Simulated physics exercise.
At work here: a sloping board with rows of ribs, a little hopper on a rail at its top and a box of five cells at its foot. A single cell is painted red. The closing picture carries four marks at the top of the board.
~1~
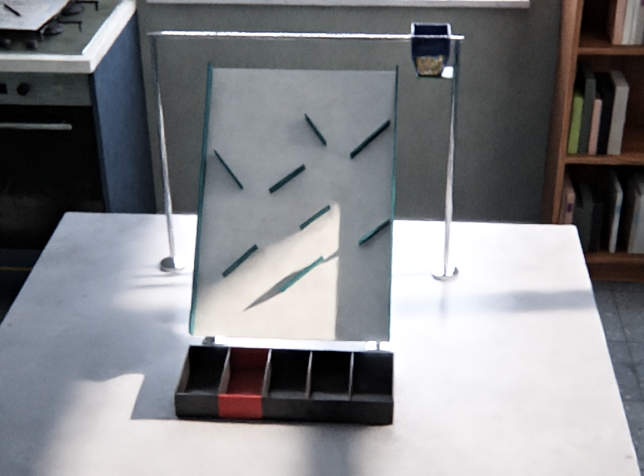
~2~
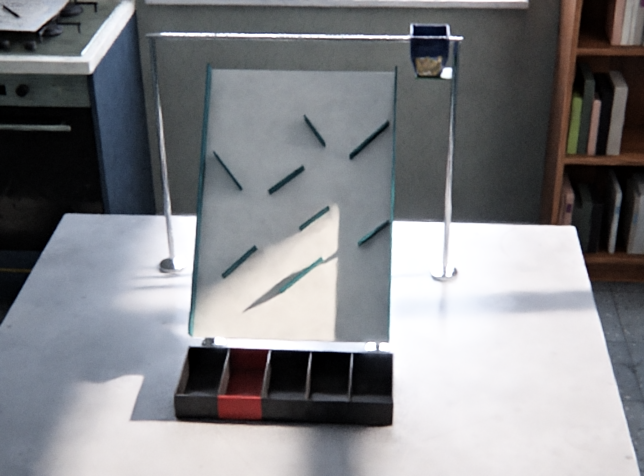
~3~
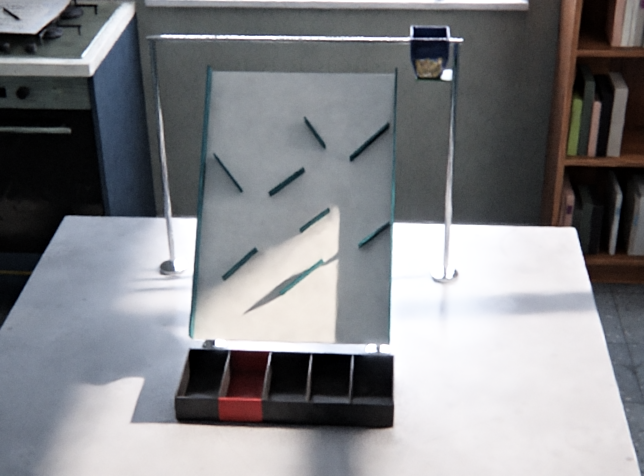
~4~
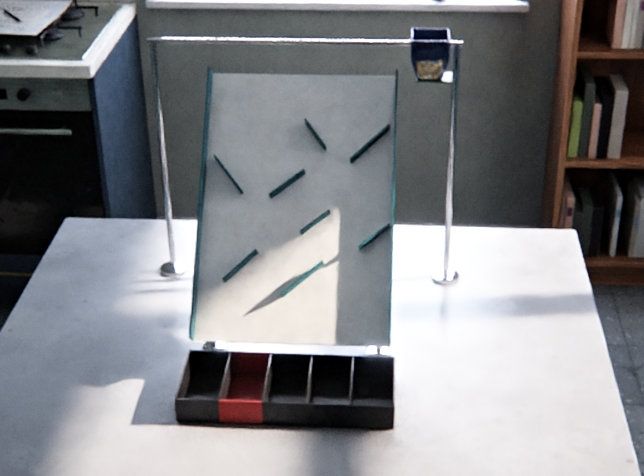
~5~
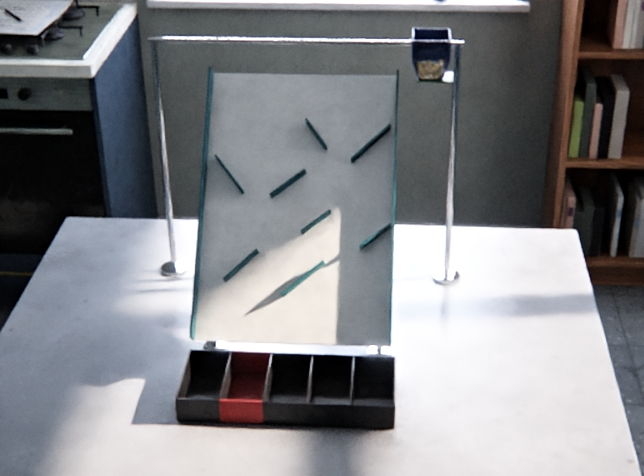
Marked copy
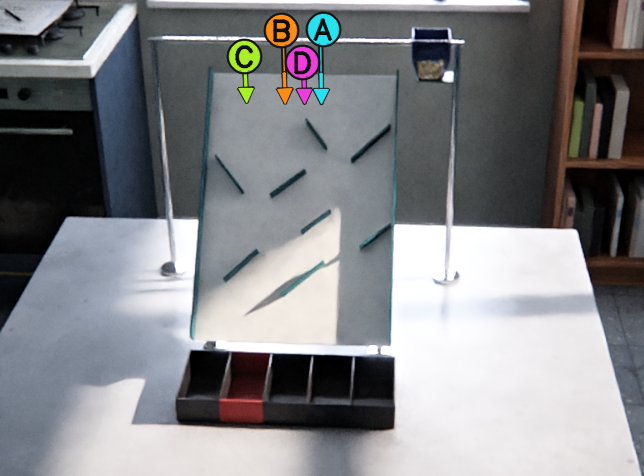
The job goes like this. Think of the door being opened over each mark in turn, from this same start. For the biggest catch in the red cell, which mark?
Mark C does it best.
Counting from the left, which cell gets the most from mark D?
The first from the left.
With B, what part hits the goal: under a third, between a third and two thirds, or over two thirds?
Under a third.
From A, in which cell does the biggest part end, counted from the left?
It is the fourth one.
On the marked copy, mark A meets the board at (321, 98); mark B meets the board at (285, 98); mark C meets the board at (246, 97); mark D meets the board at (304, 98).
If A is chosen, a stray few in the red cell, most in other cells, a small part outside the box.
If B is chosen, a stray few in the red cell, nearly all in other cells.
If C is chosen, about two thirds in the red cell, about a third in other cells, a stray few outside the box.
If D is chosen, a stray few in the red cell, nearly all in other cells.
